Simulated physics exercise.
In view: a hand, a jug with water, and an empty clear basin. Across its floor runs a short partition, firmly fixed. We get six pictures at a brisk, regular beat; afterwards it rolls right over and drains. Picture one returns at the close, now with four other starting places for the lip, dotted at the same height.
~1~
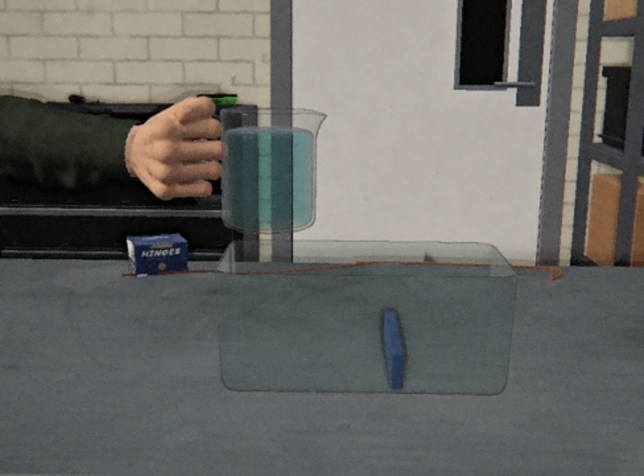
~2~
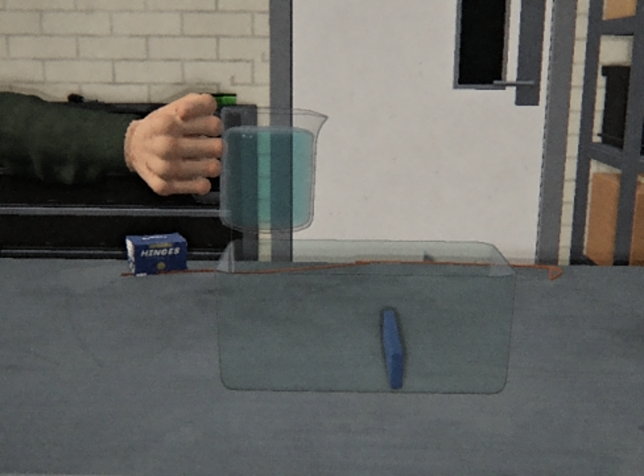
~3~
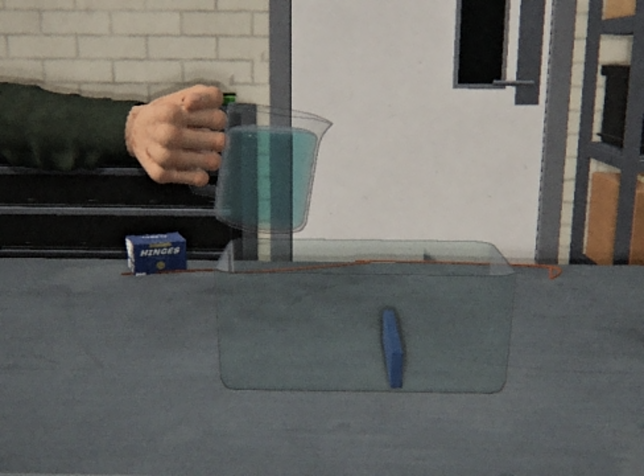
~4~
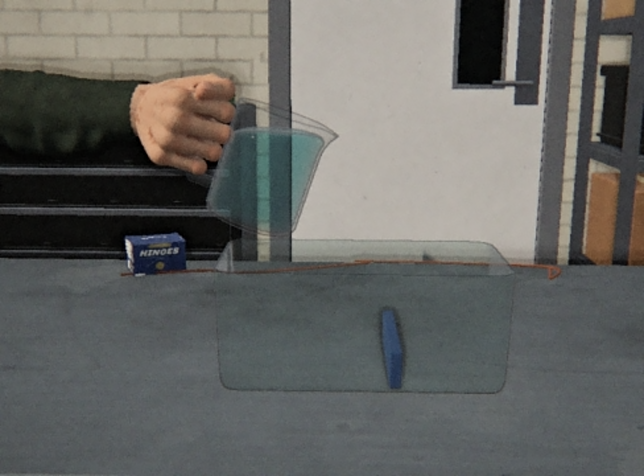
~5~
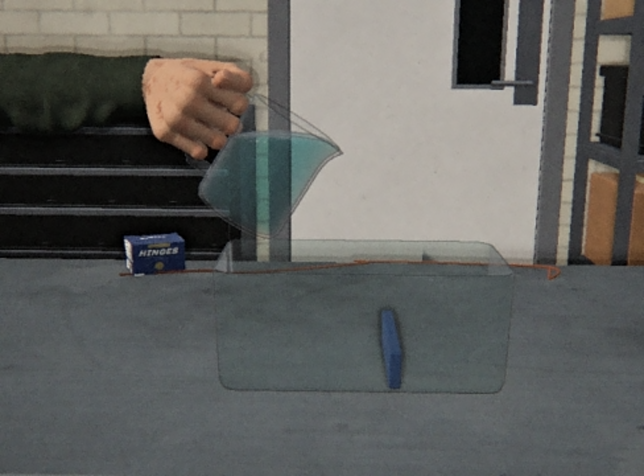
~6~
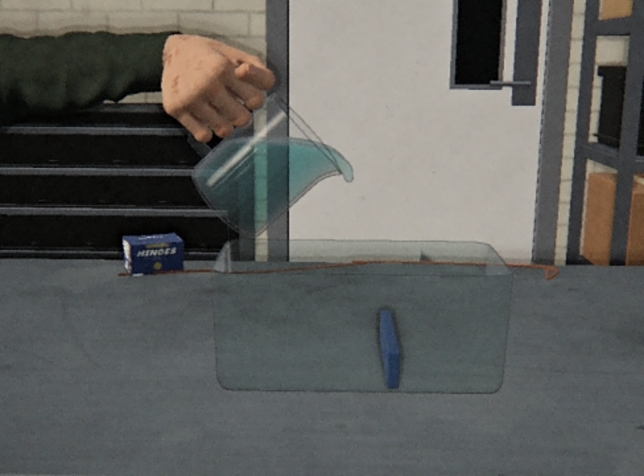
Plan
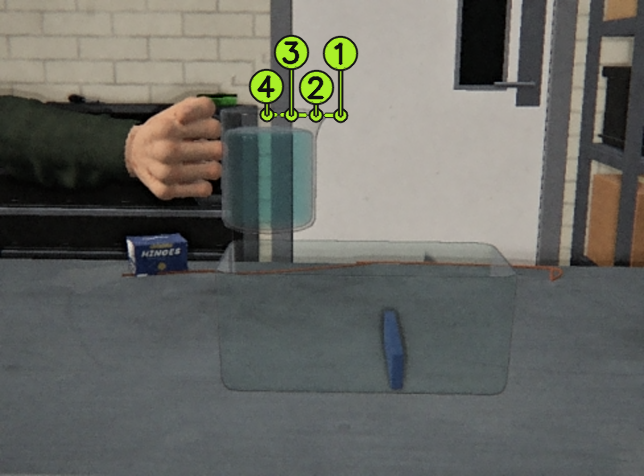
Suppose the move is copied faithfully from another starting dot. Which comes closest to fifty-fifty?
Go for 1.
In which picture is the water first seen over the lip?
In picture 6.
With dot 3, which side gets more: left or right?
More ends on the left.
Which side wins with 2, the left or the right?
The left side.
In lime, 1 at (340, 115); 2 at (316, 115); 3 at (291, 114); 4 at (266, 114).
With 1, about 54 % ends left of the wall and 46 % right of it.
With 2, about 84 % ends left of the wall and 14 % right of it.
With 3, about 89 % ends left of the wall and 9 % right of it.
With 4, about 89 % ends left of the wall and 9 % right of it.
